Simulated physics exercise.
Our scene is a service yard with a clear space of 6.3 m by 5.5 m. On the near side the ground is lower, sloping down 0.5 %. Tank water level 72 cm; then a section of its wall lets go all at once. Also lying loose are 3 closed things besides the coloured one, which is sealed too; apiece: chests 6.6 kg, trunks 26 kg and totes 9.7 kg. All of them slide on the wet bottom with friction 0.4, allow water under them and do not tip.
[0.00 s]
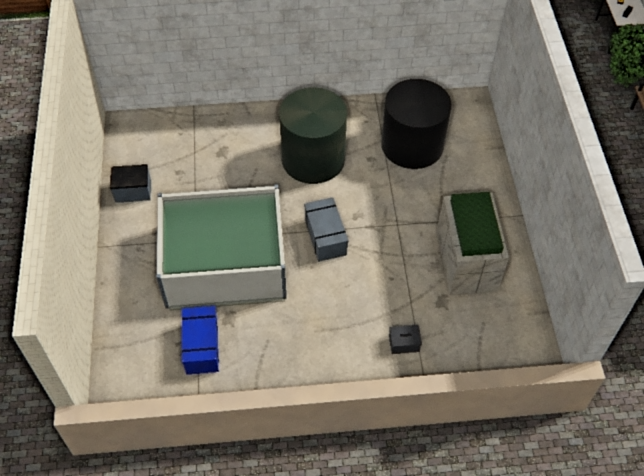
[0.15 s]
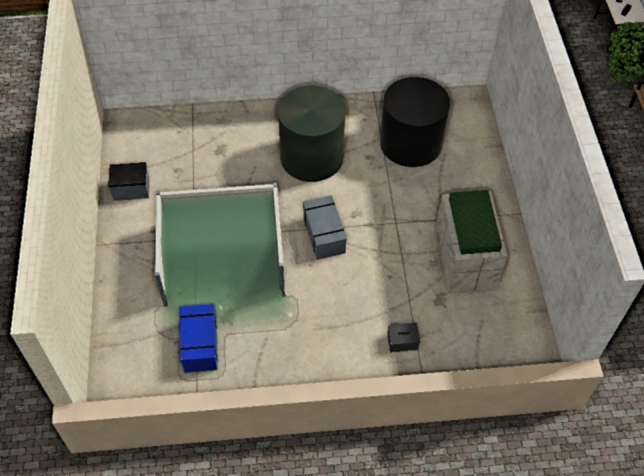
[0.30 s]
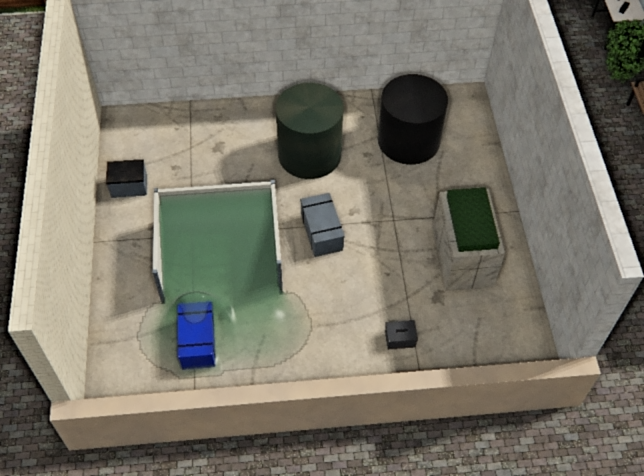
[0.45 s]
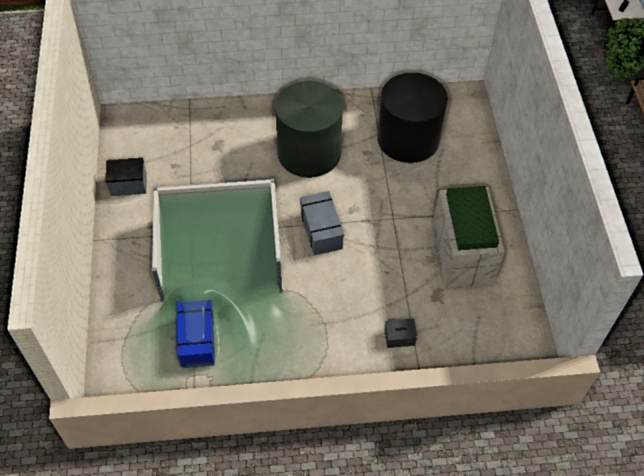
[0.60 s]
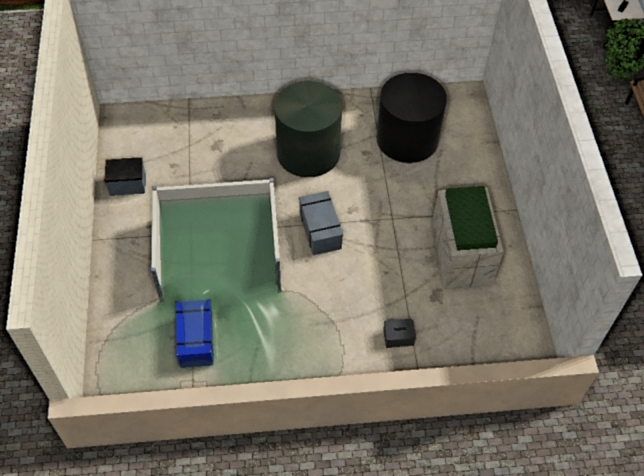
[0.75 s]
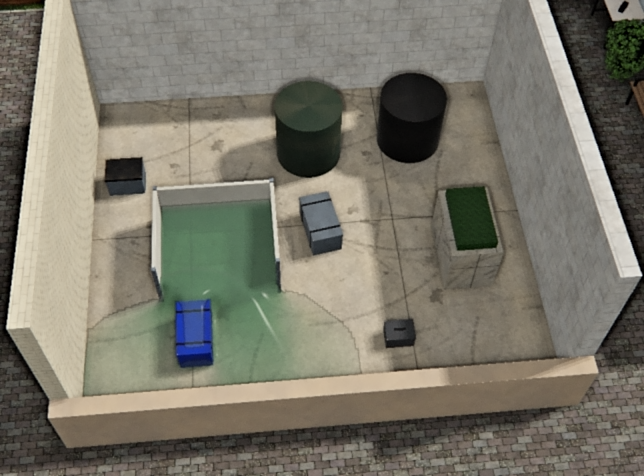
A paved yard enclosed by pale walls, with a low tan wall nearest the viewer, is seen from high above. A white-walled tank of green water stands left of centre, with a blue trunk before it, dark and grey boxes around, two large cylinders behind and a green-topped block at right. The tank's near side opens and water spreads around the unmoving trunk towards the low wall, while the view shifts very slightly.
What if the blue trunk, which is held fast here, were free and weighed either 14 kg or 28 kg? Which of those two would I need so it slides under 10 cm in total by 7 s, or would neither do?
Doubling the load is still too little.
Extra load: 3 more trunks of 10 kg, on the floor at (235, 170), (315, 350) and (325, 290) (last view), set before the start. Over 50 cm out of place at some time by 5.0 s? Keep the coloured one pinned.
Going through them in turn, the answers are not too far, too far and not too far.
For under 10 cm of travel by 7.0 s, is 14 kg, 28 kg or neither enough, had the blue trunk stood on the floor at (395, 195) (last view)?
Lab note - result: Lighter mass suffices.
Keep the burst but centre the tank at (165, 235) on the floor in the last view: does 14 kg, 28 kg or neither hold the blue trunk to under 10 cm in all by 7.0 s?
Then both masses fall short.
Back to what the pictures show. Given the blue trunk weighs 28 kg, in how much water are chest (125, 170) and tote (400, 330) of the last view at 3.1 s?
First about 4 cm, second about 5 cm.
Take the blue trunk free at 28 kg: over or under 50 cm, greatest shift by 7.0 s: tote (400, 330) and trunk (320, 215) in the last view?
One after the other: Goes beyond it, then does not reach it.
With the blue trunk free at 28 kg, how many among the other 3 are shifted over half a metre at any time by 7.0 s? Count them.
That comes to 2.
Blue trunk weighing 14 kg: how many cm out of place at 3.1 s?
150 cm.
After 1.4 s the blue trunk would be 71 cm from its start with 14 kg and 66 cm from its start with 28 kg; 29 cm of water round it then.
After 3.1 s the blue trunk would be 173 cm from its start with 14 kg and 158 cm from its start with 28 kg; 10 cm of water round it then.
After 4.9 s the blue trunk would be 369 cm from its start with 14 kg and 389 cm from its start with 28 kg; 9 cm of water round it then.
After 7.0 s the blue trunk would be 334 cm from its start with 14 kg and 392 cm from its start with 28 kg; 6 cm of water round it then.
